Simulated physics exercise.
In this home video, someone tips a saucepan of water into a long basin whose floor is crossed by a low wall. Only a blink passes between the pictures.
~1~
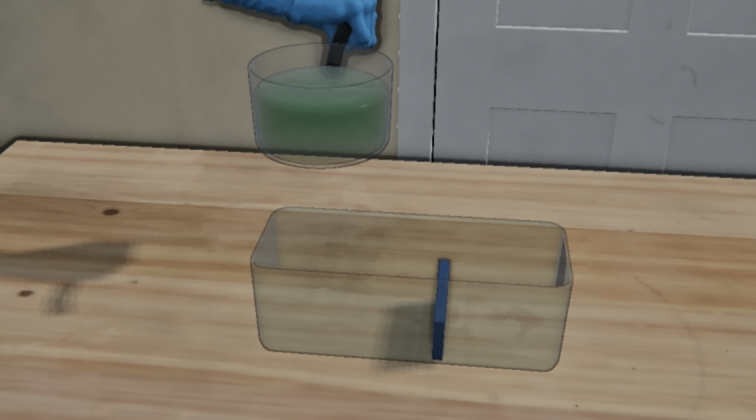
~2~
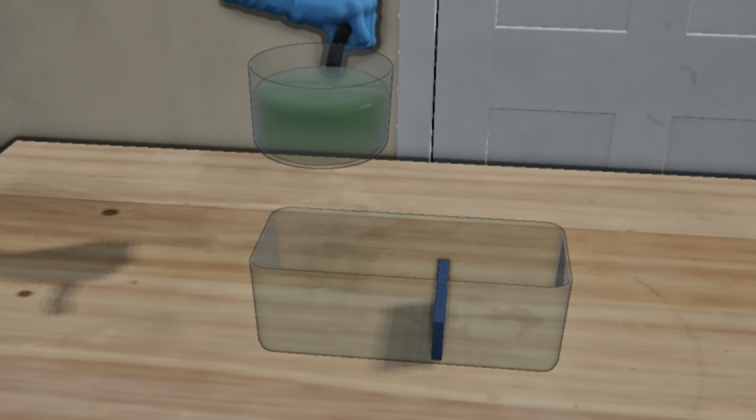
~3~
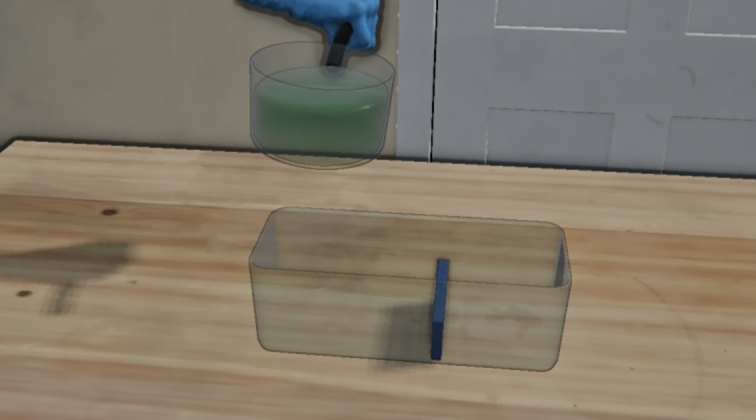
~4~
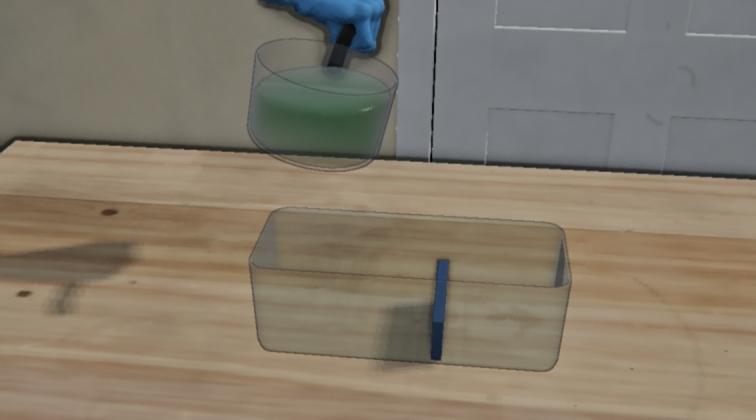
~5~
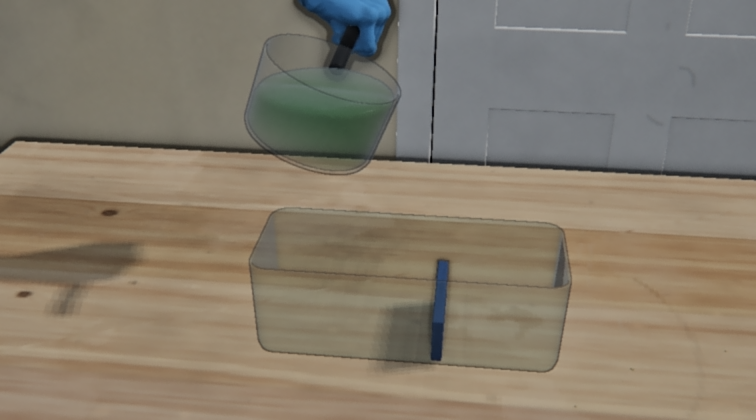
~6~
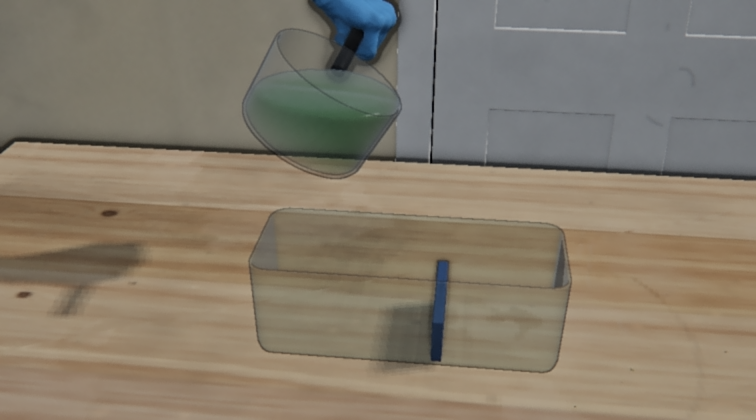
A blue-gloved hand gradually tilts a clear pan of green liquid rightward above a long basin.
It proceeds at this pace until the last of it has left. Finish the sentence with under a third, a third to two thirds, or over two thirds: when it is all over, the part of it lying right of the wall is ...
... a third to two thirds.
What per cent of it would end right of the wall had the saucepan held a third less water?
Estimated share: Around 25 %.
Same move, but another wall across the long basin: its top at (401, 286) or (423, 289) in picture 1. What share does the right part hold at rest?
90 per cent, then 80 per cent, roughly.
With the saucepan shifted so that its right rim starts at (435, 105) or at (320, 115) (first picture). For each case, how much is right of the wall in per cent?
In turn 85 and 10 in a hundred.
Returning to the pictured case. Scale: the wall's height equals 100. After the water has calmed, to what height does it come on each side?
On the left 30 %, on the right 50 %.
A moment on, the tilt is 87° and 46 per cent is still to pour, 3 is left of the wall and 9 right of it.
Next, the tilt is 96° and 14 per cent is still to pour, 22 is left of the wall and 52 right of it.
Then the tilt is 96° and 4 per cent is still to pour, 40 is left of the wall and 49 right of it.
Later the tilt is 96° and 1 per cent is still to pour, 47 is left of the wall and 49 right of it.
At rest 50 per cent lies left of the wall, 49 right of it and 1 outside.
